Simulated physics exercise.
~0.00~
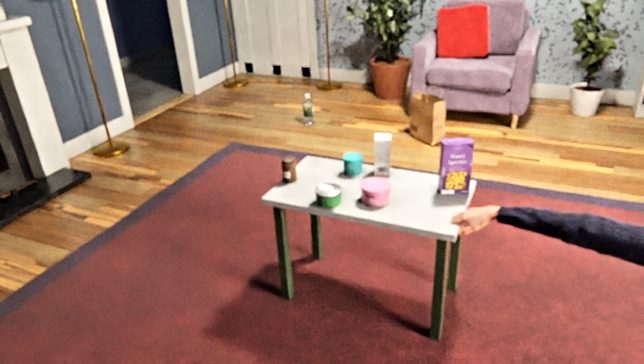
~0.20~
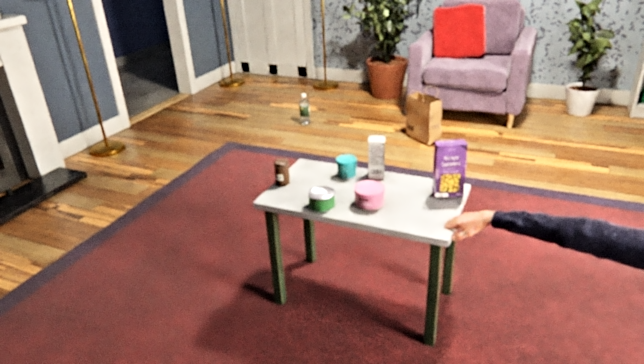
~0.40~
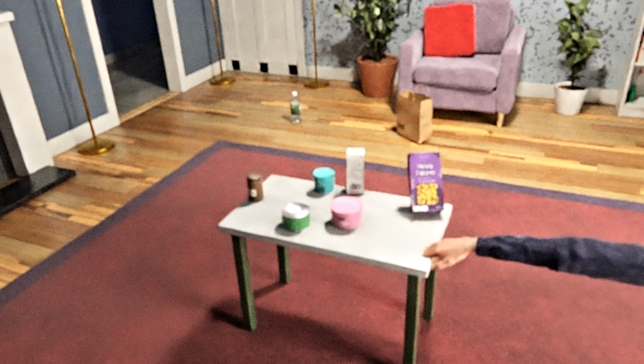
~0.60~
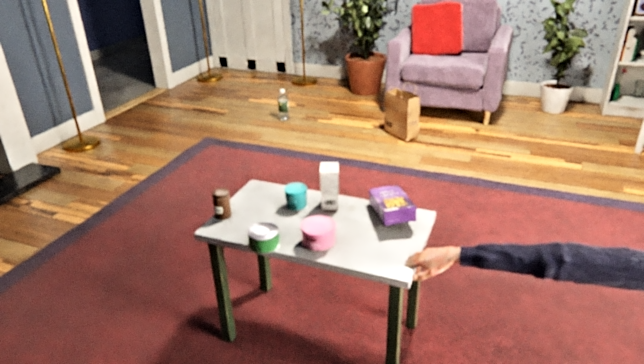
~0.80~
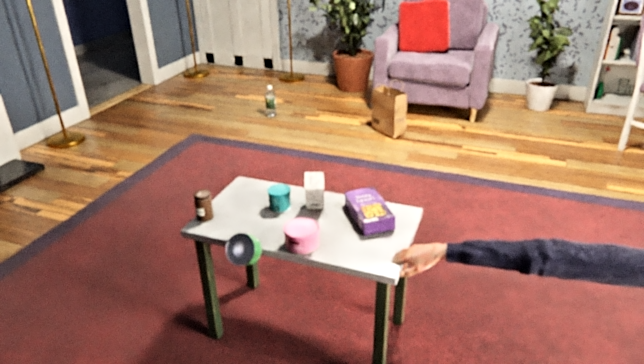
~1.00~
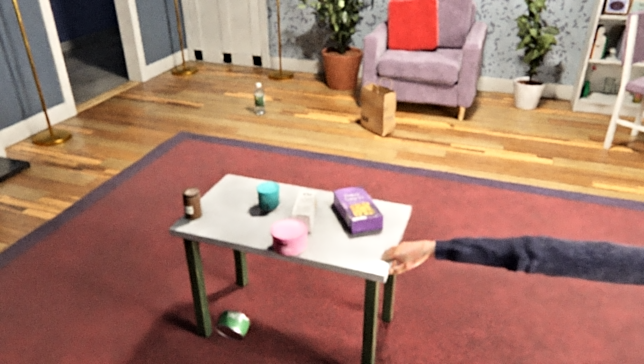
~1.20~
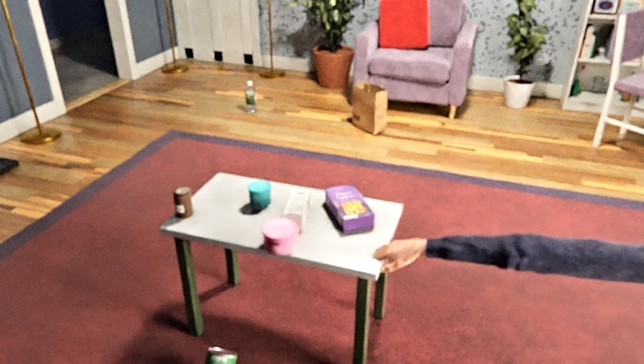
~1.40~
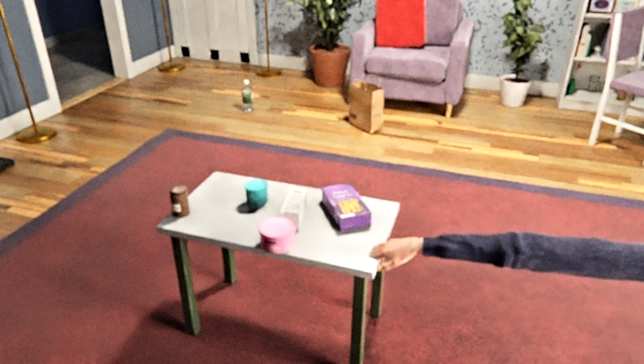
A hand in a dark sleeve reaches from the right to grip the corner of a white table with green legs, seen from slightly above in a living room. On top stand a brown jar, a turquoise tin, a green tub, a pink tub, a white carton and a purple packet, with a lilac armchair behind. The table jerks nearer, and the purple packet tips onto its side. The green tub tilts off the near edge and drops to the red rug, while the white carton topples. The tub rolls from view, leaving the other five on the table.
